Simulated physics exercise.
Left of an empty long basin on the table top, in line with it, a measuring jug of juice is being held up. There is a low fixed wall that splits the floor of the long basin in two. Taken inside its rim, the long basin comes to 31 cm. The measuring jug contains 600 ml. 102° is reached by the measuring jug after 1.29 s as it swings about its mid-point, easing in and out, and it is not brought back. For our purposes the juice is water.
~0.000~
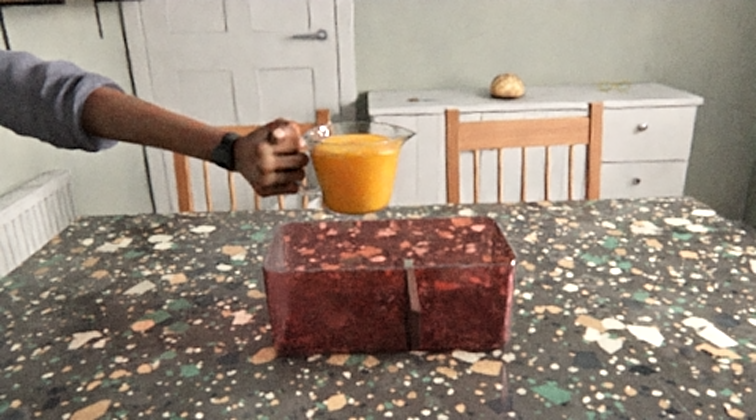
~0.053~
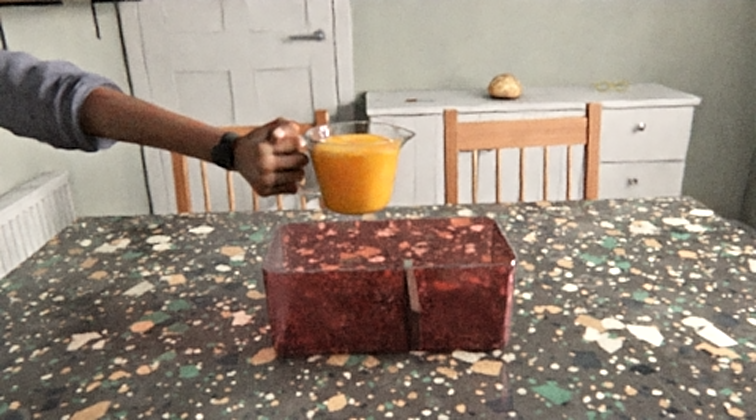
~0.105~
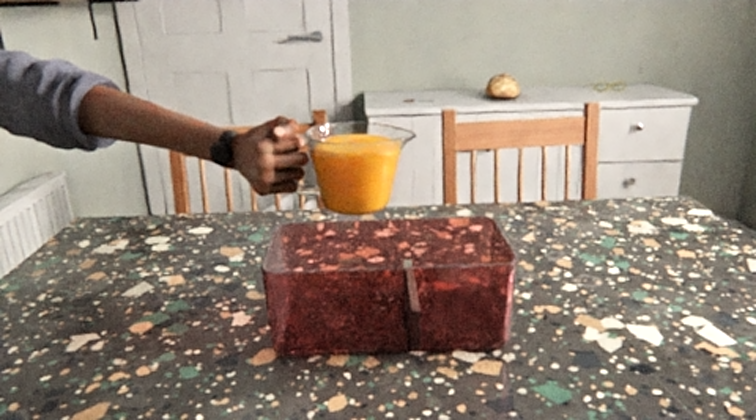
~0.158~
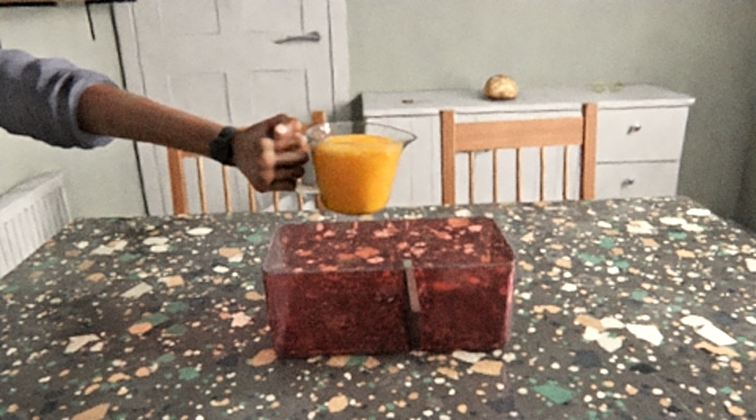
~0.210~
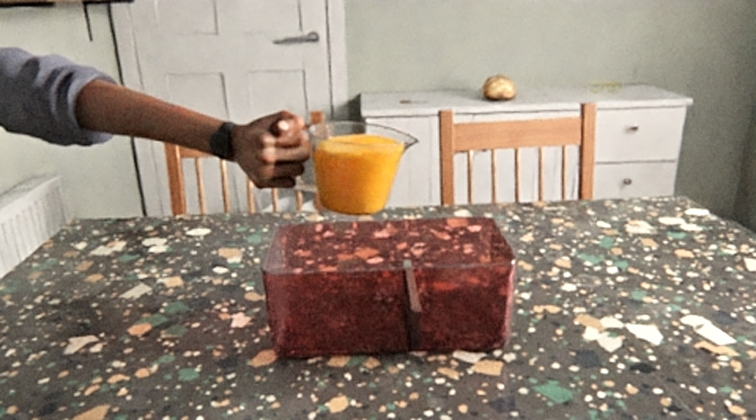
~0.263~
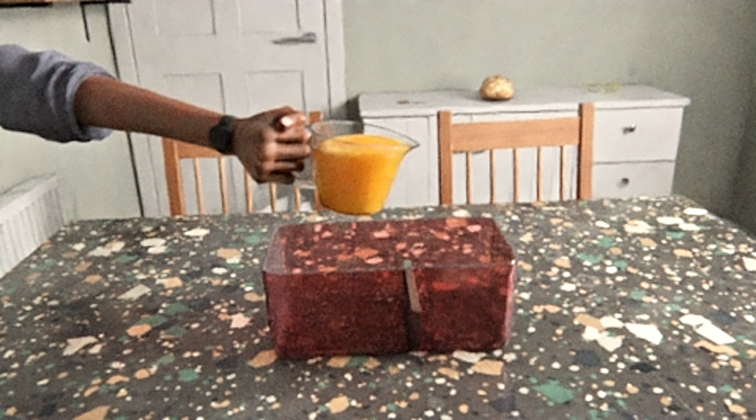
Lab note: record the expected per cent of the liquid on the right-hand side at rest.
Expected right-hand share: 93 per cent.
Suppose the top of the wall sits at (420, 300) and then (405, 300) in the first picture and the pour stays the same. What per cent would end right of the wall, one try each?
First try about 80 %, second try about 90 %.
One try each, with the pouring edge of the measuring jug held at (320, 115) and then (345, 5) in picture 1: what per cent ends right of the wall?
The first try gives 5 percent and the second 60 percent.
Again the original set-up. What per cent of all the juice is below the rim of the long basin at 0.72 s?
I'd put it near 16 percent.
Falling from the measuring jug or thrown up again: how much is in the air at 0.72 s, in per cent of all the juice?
Roughly 18 percent.
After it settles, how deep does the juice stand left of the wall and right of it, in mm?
Left part about 0 mm deep, right part about 32 mm deep.
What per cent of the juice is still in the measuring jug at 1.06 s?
Around 12 percent of it.
Then, 0.72 s in, the tilt is 60° and 66 per cent is still to pour, 0 is left of the wall and 15 right of it.
Then, 1.06 s in, the tilt is 94° and 12 per cent is still to pour, 1 is left of the wall and 79 right of it.
Then, 1.41 s in, the tilt is 102° and 0 per cent is still to pour, 6 is left of the wall and 93 right of it.
Then, 1.79 s in, the tilt is 102° and 0 per cent is still to pour, 6 is left of the wall and 93 right of it.
Finally, 6 per cent lies left of the wall, 93 right of it and 1 outside.
